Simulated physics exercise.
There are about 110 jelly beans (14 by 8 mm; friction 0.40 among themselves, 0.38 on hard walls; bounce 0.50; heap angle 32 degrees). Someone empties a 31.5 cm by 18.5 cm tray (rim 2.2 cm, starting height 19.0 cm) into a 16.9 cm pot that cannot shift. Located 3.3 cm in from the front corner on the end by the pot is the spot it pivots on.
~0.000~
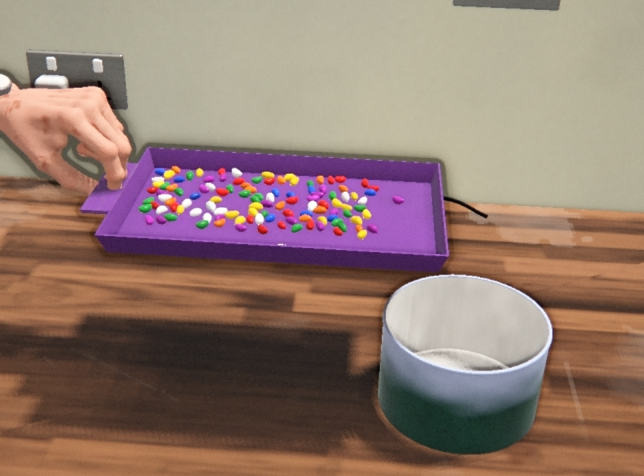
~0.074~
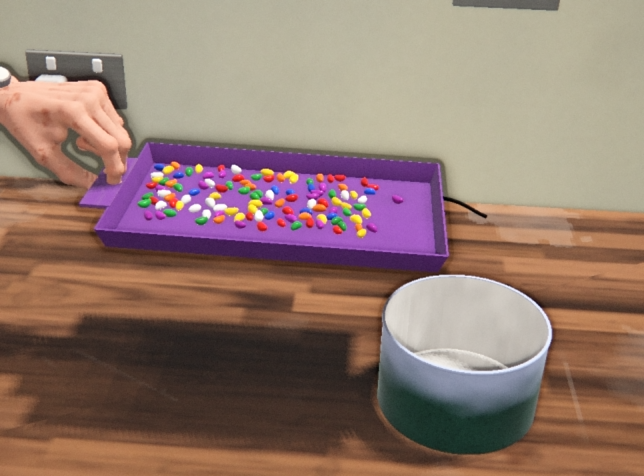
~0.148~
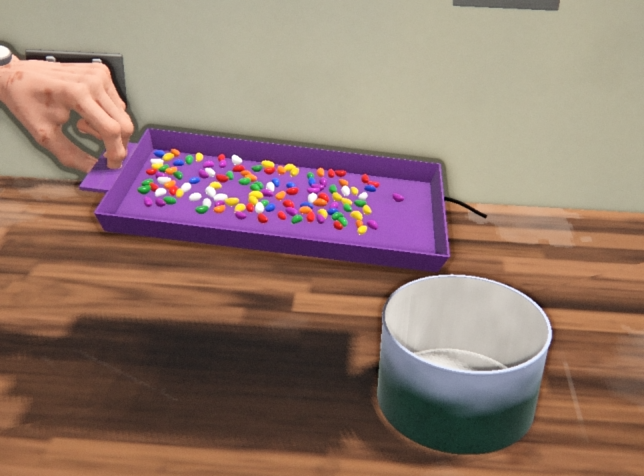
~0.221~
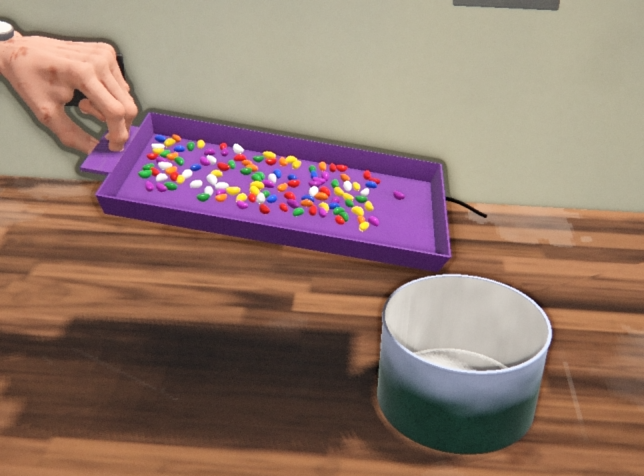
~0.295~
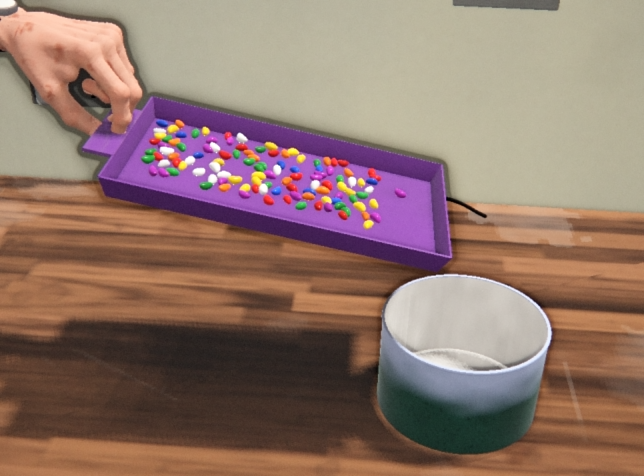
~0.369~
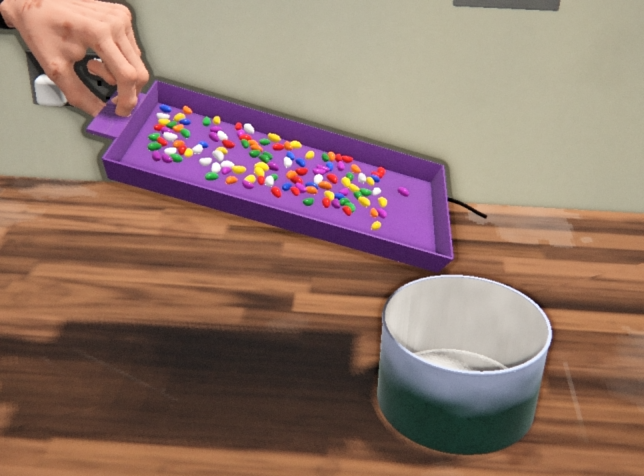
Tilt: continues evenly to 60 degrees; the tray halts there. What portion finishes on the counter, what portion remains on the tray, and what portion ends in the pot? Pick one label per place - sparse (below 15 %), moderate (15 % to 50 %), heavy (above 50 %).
Counter: Sparse; tray: Heavy; pot: Sparse.
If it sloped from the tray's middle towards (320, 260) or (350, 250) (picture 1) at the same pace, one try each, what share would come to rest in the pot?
That would be close to 5 per cent and then close to 15 per cent.
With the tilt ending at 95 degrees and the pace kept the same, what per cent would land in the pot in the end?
That would be around 65 percent.
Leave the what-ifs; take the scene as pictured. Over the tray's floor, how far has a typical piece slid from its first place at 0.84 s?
Displacement on the tray: About 11 cm.
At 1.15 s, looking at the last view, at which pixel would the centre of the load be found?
Roughly (434, 203).
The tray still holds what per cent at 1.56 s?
About 90%.
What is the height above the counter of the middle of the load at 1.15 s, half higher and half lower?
Around 20 cm up.
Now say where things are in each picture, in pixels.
The first picture shows tray tilt 0 degrees, front corners at (105, 231) and (440, 251); middle of the pieces at (267, 204); pot at (467, 320).
The second picture shows tray tilt 1 degrees, front corners at (104, 226) and (440, 251); middle of the pieces at (266, 201).
The third picture shows tray tilt 4 degrees, front corners at (104, 210) and (441, 252), lowest corner right front; middle of the pieces at (267, 193).
The fourth picture shows tray tilt 7 degrees, front corners at (106, 192) and (443, 252), lowest corner right front; middle of the pieces at (268, 184).
The fifth picture shows tray tilt 11 degrees, front corners at (108, 175) and (444, 252), lowest corner right front; middle of the pieces at (270, 175).
The sixth picture shows tray tilt 14 degrees, front corners at (113, 157) and (445, 253), lowest corner right front; middle of the pieces at (272, 166); pot at (466, 320). Its pace works out near 45 degrees a second.
Then, at 0.84 s, tilt 36 degrees; the tray holds 100 %, the pot 0 %.
After 1.15 s, tilt 51 degrees; the tray holds 95 %, the pot 0 %.
After 1.56 s, tilt 60 degrees; the tray holds 90 %, the pot 5 %.
At rest (2.4 s), counter 5 %, tray 85 %, pot 5 %.
